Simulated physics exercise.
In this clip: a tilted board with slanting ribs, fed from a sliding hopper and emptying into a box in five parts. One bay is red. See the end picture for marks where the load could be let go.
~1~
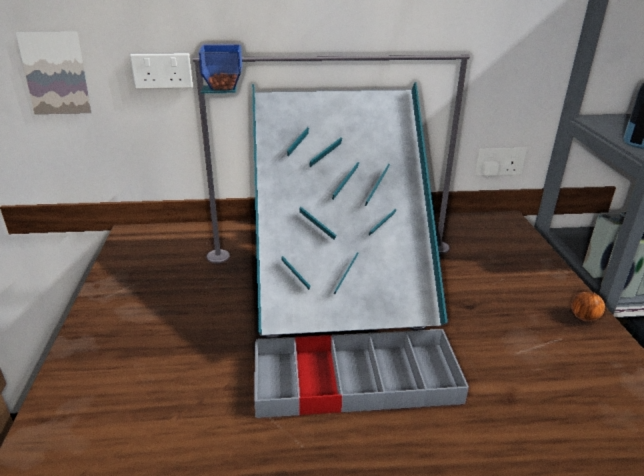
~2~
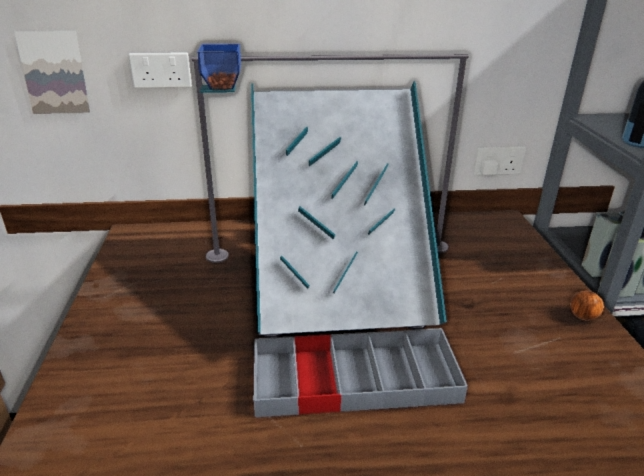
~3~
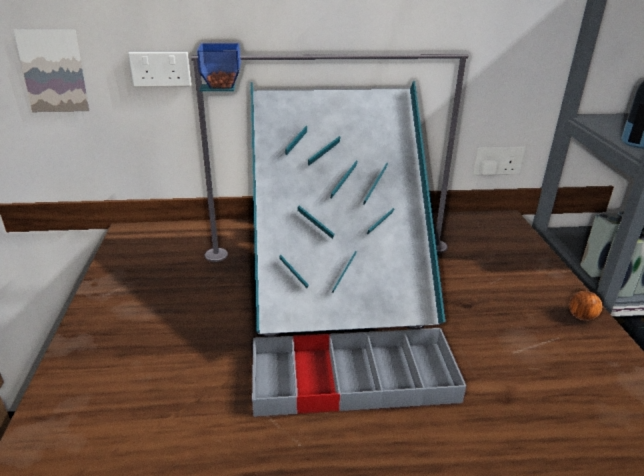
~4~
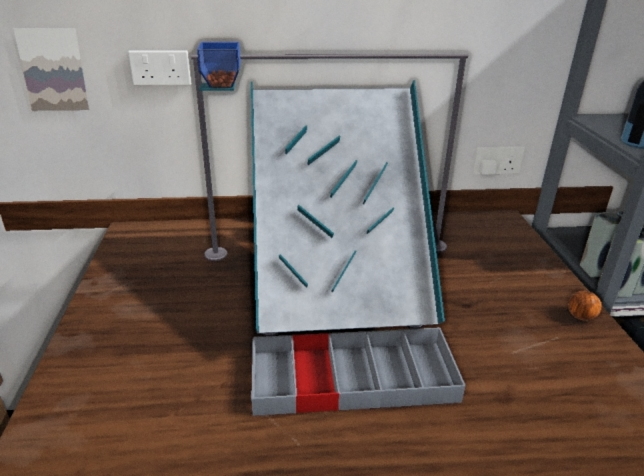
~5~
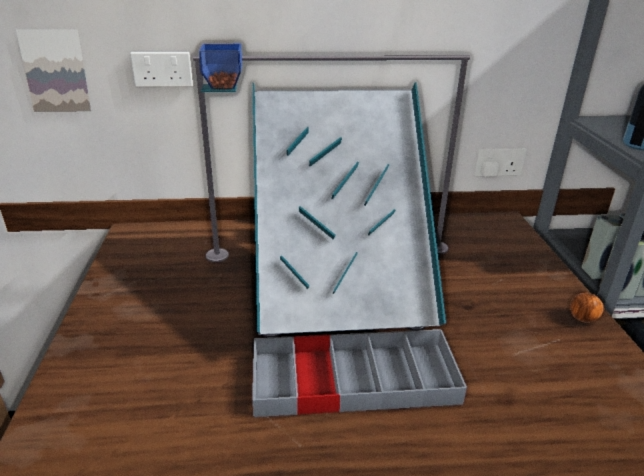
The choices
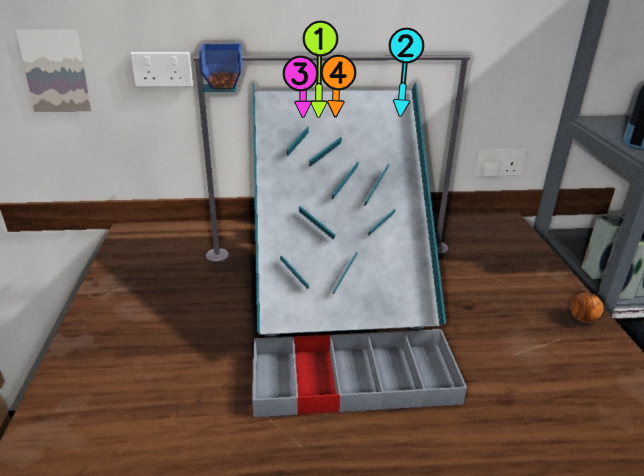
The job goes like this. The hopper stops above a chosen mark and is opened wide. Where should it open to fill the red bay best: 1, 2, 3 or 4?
The best mark is 4.
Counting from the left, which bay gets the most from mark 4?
It is the second one.
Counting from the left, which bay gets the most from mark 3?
The first from the left.
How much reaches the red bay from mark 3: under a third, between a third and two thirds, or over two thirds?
It is under a third.
On the marked copy, mark 1 meets the board at (318, 111); mark 2 meets the board at (400, 110); mark 3 meets the board at (303, 111); mark 4 meets the board at (335, 110).
With 1, about a quarter in the red bay, about two thirds in other bays, a small part held on the board.
With 2, a small part in the red bay, most in other bays, a small part outside the box.
With 3, a small part in the red bay, most in other bays, a stray few held on the board, a stray few outside the box.
With 4, about two thirds in the red bay, about a third in other bays, a stray few held on the board.
